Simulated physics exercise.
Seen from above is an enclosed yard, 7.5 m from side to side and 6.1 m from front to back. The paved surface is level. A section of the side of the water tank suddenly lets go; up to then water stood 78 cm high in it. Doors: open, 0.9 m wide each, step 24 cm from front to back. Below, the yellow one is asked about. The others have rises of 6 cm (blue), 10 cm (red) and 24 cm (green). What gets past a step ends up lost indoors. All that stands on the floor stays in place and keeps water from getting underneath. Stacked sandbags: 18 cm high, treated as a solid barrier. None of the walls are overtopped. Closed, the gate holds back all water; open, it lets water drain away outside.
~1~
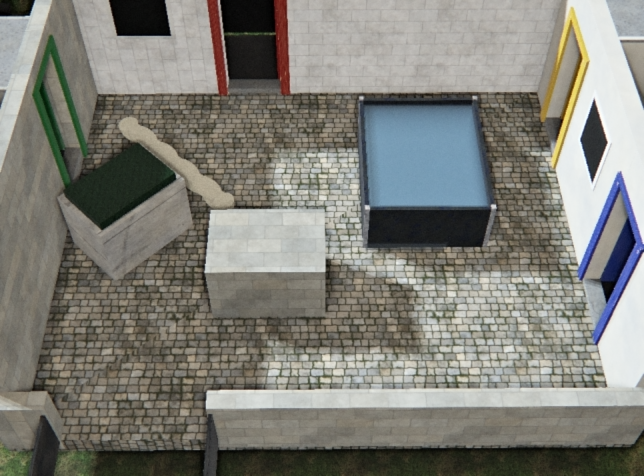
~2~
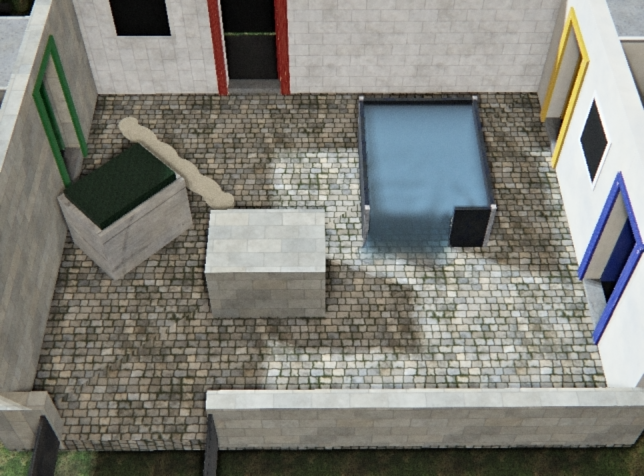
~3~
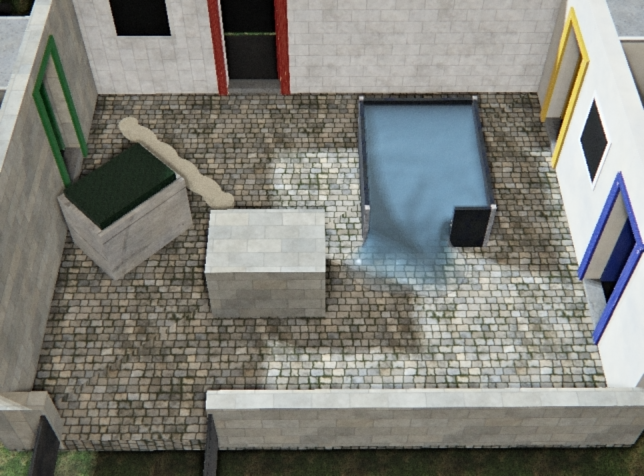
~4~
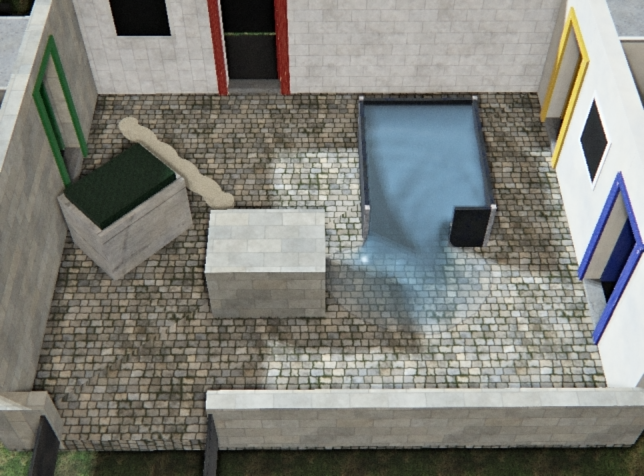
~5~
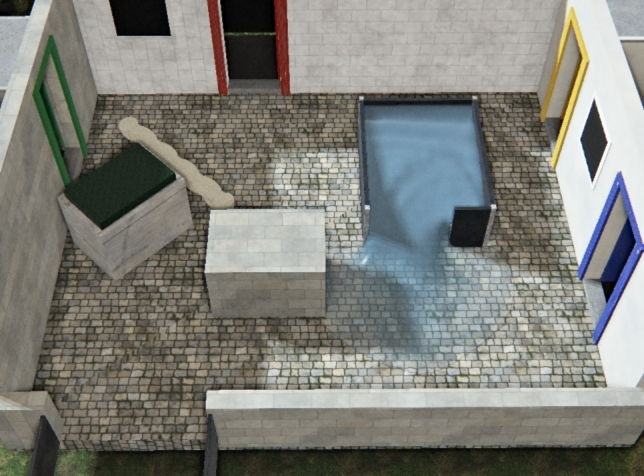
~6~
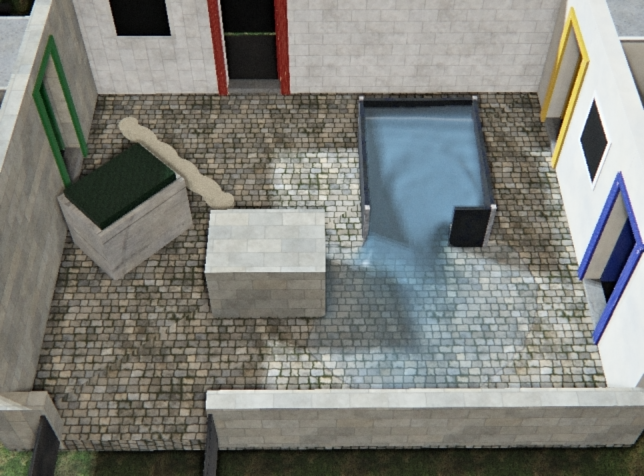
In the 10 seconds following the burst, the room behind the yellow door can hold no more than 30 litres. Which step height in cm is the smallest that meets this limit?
A height of roughly 8 cm.
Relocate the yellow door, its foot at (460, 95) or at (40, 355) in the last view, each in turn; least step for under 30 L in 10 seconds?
About 11.0 and 13.0 cm.
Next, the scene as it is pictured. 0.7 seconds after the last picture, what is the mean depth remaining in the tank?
It averages near 48 cm.
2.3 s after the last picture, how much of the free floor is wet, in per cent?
Close to 45 per cent is wet.
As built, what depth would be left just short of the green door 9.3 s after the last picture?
4.0 cm.
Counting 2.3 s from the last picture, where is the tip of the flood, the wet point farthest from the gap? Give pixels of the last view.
Around (26, 422).
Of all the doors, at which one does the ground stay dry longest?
Coming last is the red one.
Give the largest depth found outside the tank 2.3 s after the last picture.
Roughly 34 cm.
Then, 0.7 s after the last picture water covers 25 % of the floor, deepest (42 cm) near (396, 250); it has not reached the yellow door.
Then, 2.3 s after the last picture water covers 45 % of the floor, deepest (34 cm) near (593, 418); it has not reached the yellow door.
Then, 9.3 s after the last picture water covers 95 % of the floor, deepest (12 cm) near (85, 272); 11 cm at the yellow door, 8 litres in over its 11 cm step.
At the yellow door as built, the water peaked near 14 cm, 6.7 s after the last picture.
Run again over the same 10 s with other heights there, 47 litres in over 6.5 cm, 21 litres over 9 cm. The limit of 30 litres is kept from about 8 cm up.
